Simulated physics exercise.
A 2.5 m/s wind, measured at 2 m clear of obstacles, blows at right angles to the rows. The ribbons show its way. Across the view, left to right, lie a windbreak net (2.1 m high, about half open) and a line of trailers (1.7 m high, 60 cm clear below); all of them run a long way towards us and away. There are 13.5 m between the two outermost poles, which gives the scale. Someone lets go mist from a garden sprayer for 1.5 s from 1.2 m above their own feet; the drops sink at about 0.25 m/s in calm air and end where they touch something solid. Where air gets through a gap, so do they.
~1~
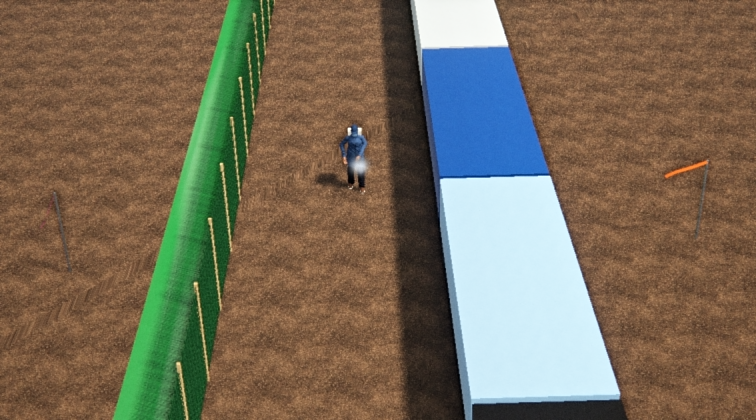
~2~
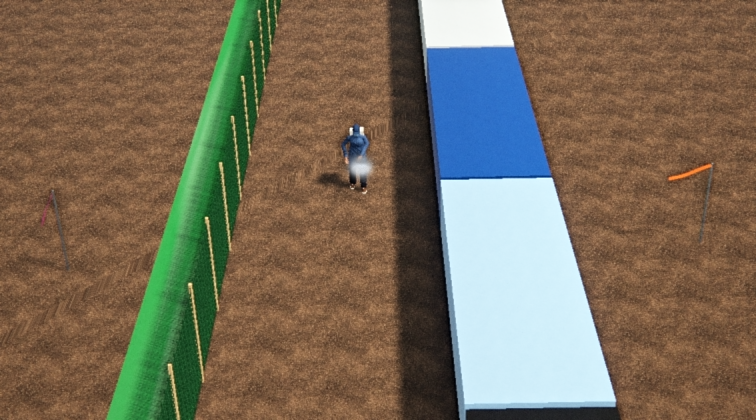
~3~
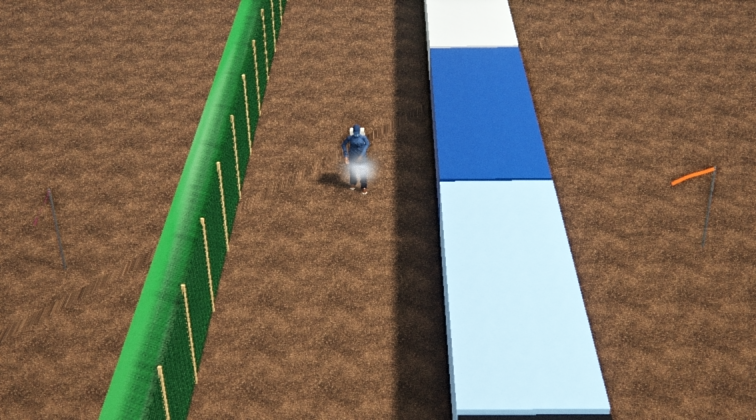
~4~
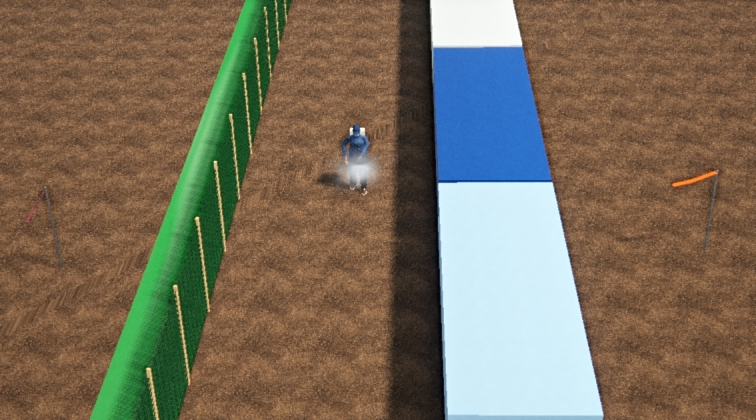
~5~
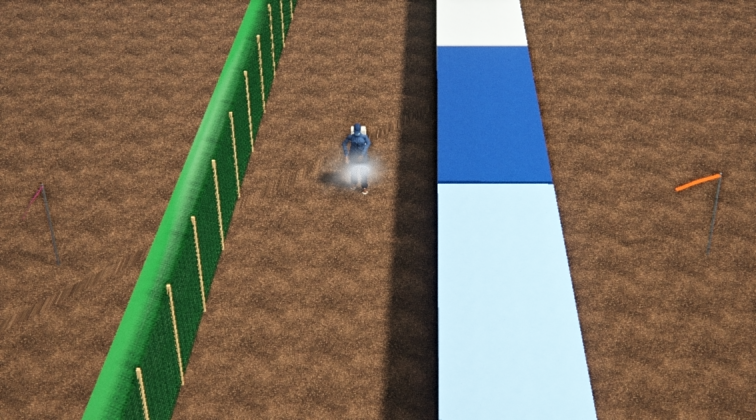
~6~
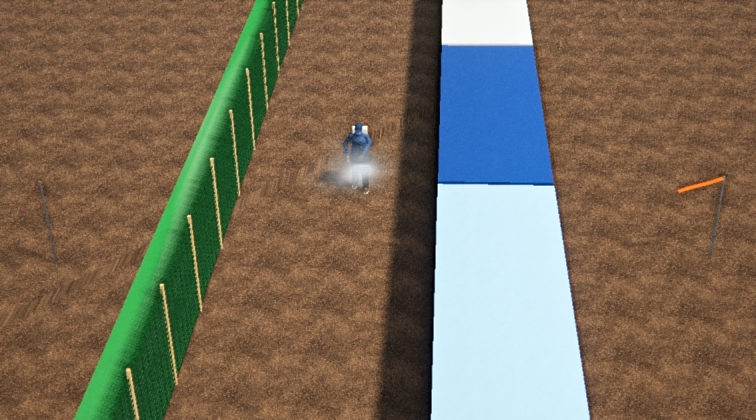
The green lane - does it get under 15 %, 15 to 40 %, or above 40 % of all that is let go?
It gets between 15 and 40 %.
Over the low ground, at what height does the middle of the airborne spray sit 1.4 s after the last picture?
1.0 m.
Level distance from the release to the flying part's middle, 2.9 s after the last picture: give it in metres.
Estimate: Some 1.5 m.
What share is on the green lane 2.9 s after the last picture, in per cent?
About 0 %.
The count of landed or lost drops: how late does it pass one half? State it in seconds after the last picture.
About 7.5 seconds.
Then, 1.4 s after the last picture, 0 % lies on the green lane; 0 % has touched down or left; the middle of what still flies is 1.0 m above the low ground, near (339, 171).
Then, 2.9 s after the last picture, 0 % lies on the green lane; 4 % has touched down or left; the middle of what still flies is 1.0 m above the low ground, near (294, 173).
Then, 6.9 s after the last picture, 15 % lies on the green lane; 43 % has touched down or left; the middle of what still flies is 0.9 m above the low ground, near (190, 175).
Then, 18.9 s after the last picture, 24 % lies on the green lane; 90 % has touched down or left.
Then, 43.9 s after the last picture, 24 % lies on the green lane; 100 % has touched down or left.
